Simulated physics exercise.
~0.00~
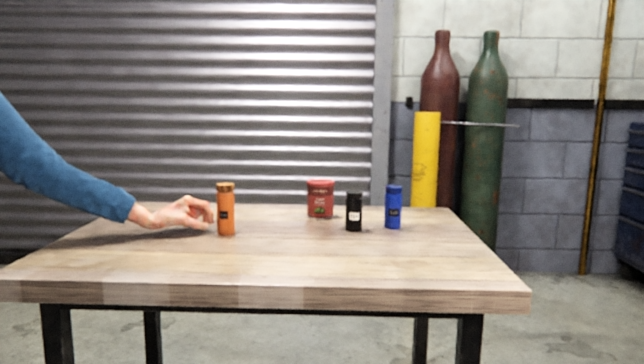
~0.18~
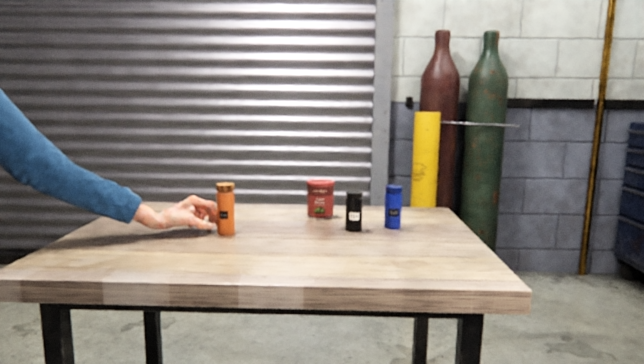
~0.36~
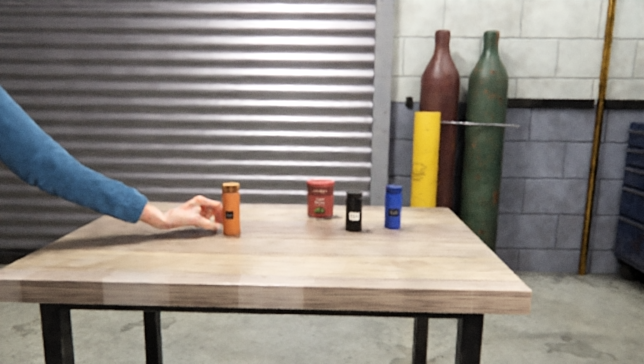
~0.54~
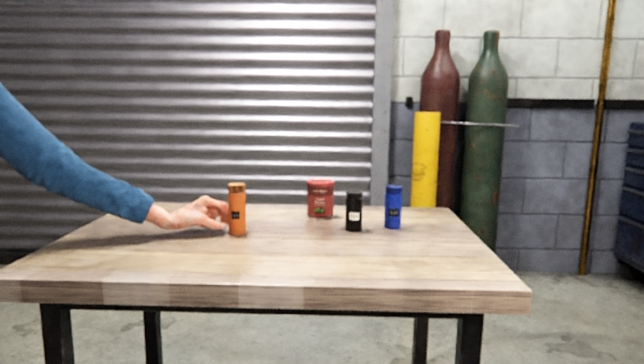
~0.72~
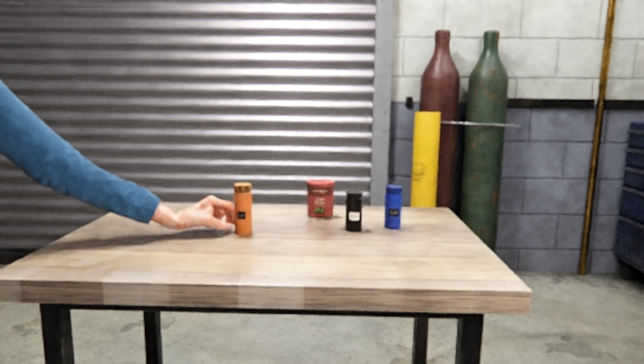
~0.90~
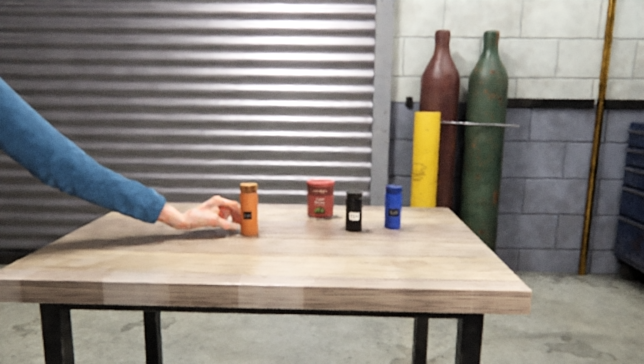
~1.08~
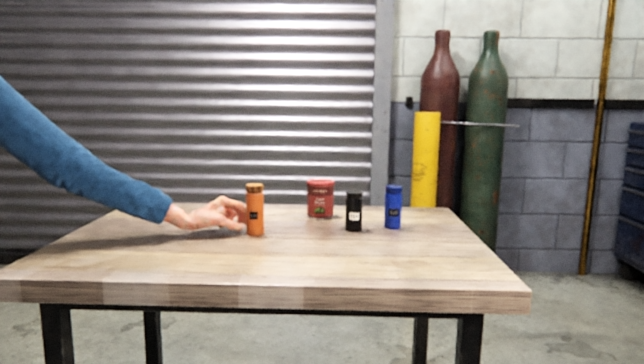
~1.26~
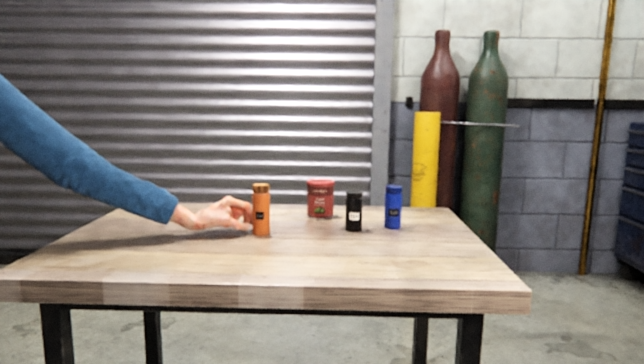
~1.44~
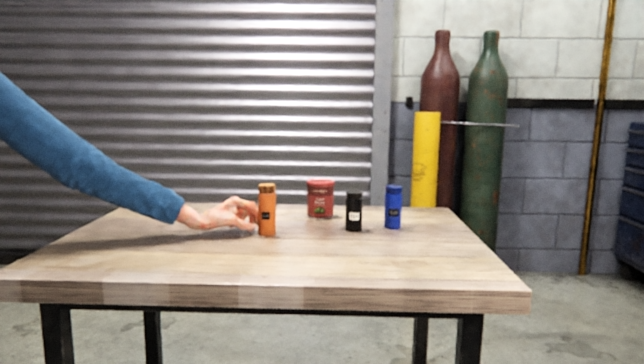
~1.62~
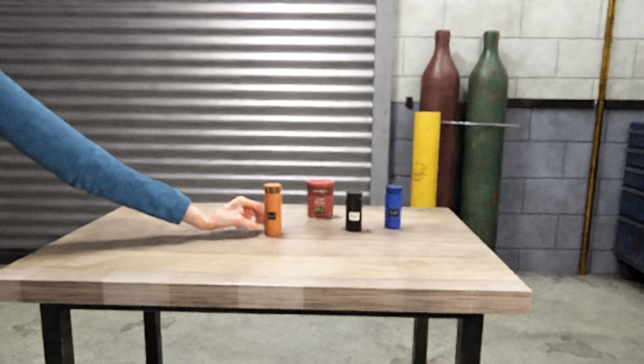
Hand in a blue sleeve slowly pushing an upright orange shaker right across a wooden table, toward red, black and blue containers.
